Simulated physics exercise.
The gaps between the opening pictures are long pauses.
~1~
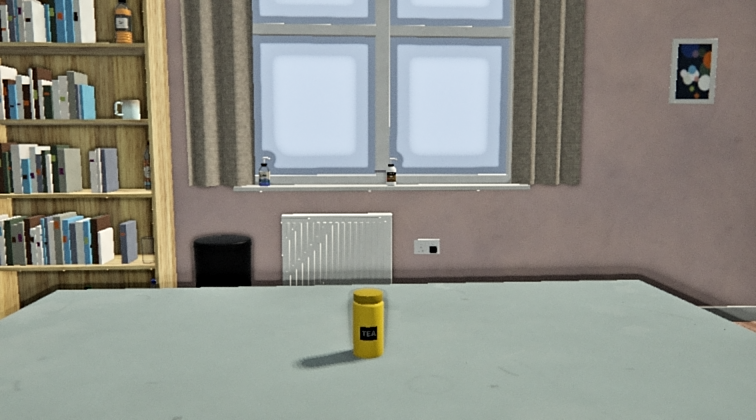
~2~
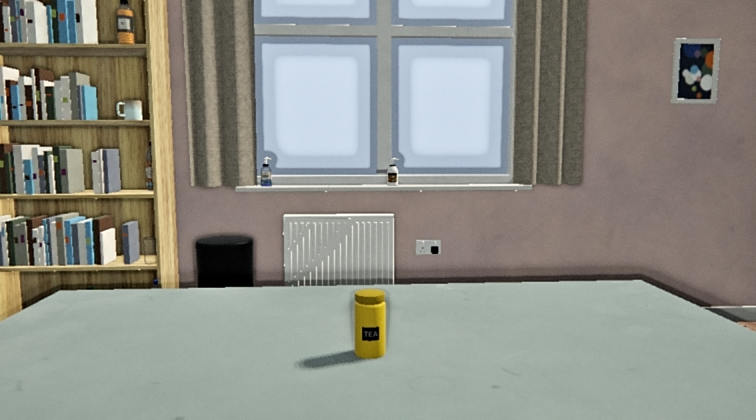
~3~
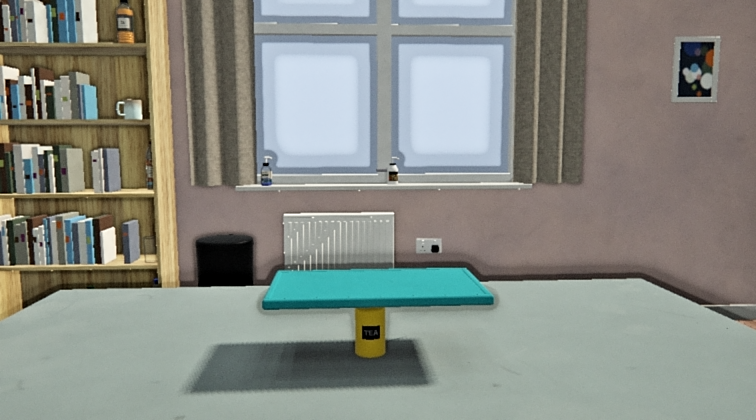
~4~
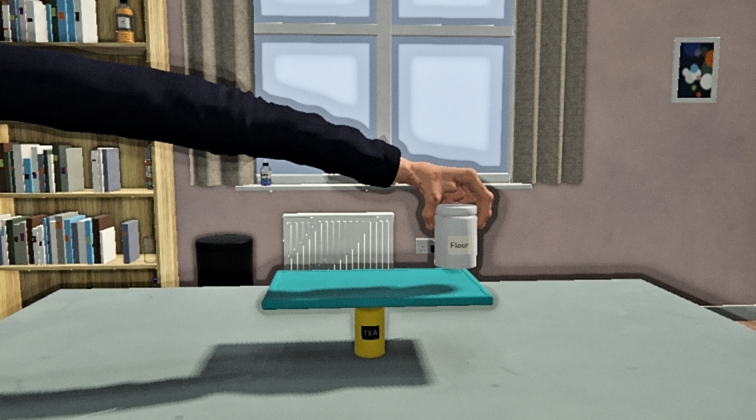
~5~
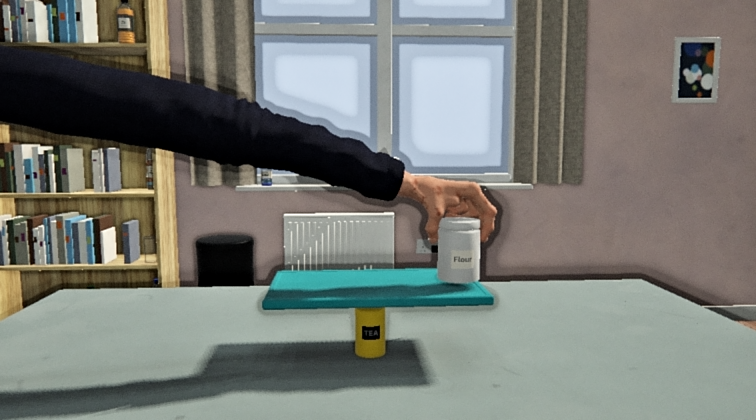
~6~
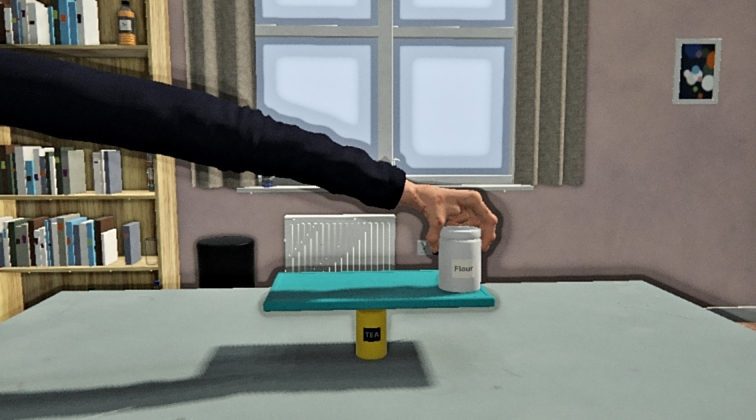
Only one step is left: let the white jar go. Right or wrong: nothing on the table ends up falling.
Wrong, some of it falls.
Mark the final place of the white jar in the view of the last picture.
Look near (572, 345) in the final picture.
Then, 0.40 s past the last view, white jar now fallen; turquoise lid rocked 39° from its first pose.
Then, 0.50 s past the last view, turquoise lid rocked 31° from its first pose; yellow shaker displaced a little.
Then, 0.70 s past the last view, turquoise lid now fallen; yellow shaker displaced about its own width.
Finally, fallen, white jar and turquoise lid; moved from the start, yellow shaker. Final places as the last picture's camera would see them, white jar near (572, 345). The stack loses its balance.
